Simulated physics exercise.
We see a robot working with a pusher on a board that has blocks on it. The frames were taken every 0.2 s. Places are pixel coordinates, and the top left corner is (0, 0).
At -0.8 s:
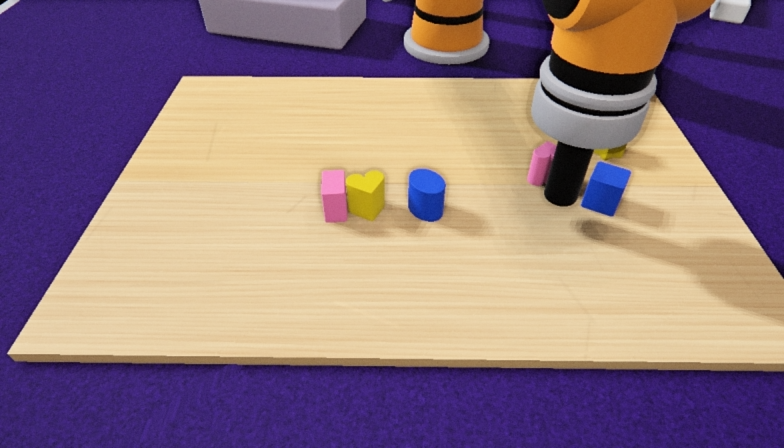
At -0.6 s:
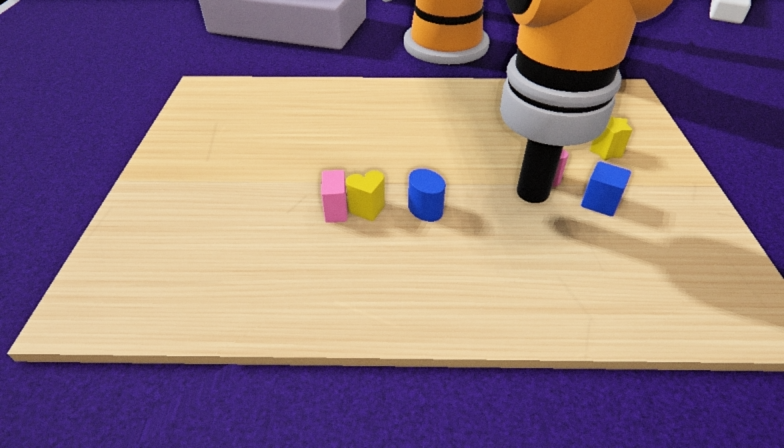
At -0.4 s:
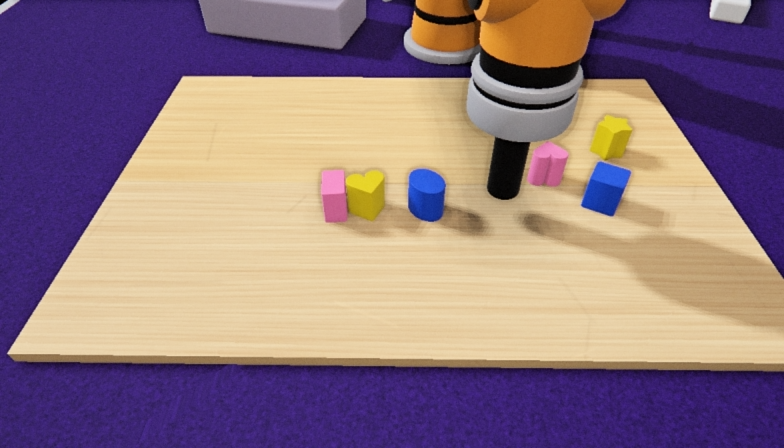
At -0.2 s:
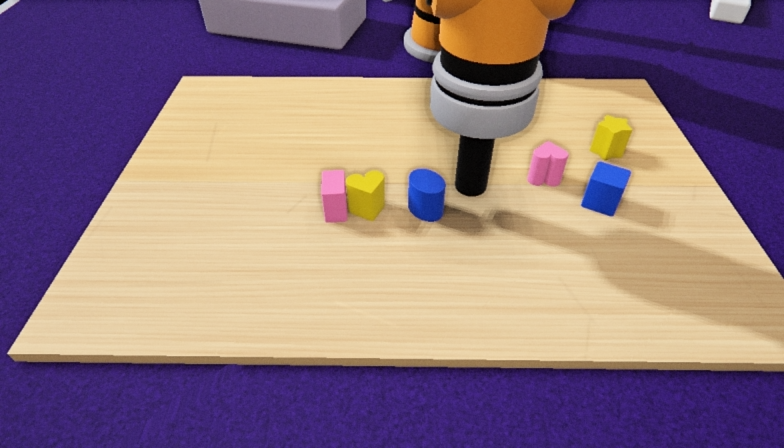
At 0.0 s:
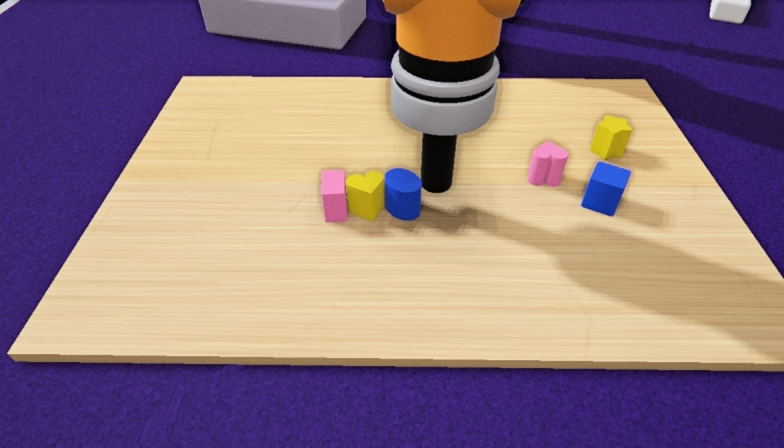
Robot arm with a black pusher moving left across a wooden board, nudging a blue block left beside yellow and pink blocks.
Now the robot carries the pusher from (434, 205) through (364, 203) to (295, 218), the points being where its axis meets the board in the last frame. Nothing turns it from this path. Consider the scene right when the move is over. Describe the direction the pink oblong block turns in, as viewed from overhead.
In a top view, it turns counterclockwise.
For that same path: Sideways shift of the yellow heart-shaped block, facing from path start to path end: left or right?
The right.
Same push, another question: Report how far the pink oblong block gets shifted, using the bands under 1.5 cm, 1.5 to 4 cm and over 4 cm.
Over 4 cm.
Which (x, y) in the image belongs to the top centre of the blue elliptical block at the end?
The middle of its top is at (273, 174).
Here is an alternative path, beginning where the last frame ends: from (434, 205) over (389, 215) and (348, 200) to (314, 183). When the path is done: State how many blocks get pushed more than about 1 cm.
I expect three or more blocks to move.
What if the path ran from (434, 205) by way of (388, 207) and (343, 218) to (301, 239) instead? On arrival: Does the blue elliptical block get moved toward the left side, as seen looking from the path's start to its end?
It seems not.
The first path, step by step. One third of the way, pusher at (387, 183); pink oblong block at (297, 187), turned 35° anticlockwise; yellow heart-shaped block at (324, 174), turned 40° anticlockwise; blue elliptical block at (355, 172), turned 30° clockwise.
Two thirds of the way, pusher at (339, 186); pink oblong block at (286, 189), turned 65° anticlockwise; yellow heart-shaped block at (280, 168), turned 20° anticlockwise; blue elliptical block at (309, 172), turned 50° clockwise.
At the end, pusher at (291, 198); pink oblong block at (251, 199), turned 70° anticlockwise; yellow heart-shaped block at (256, 160), turned 15° clockwise; blue elliptical block at (273, 174), turned 95° clockwise.
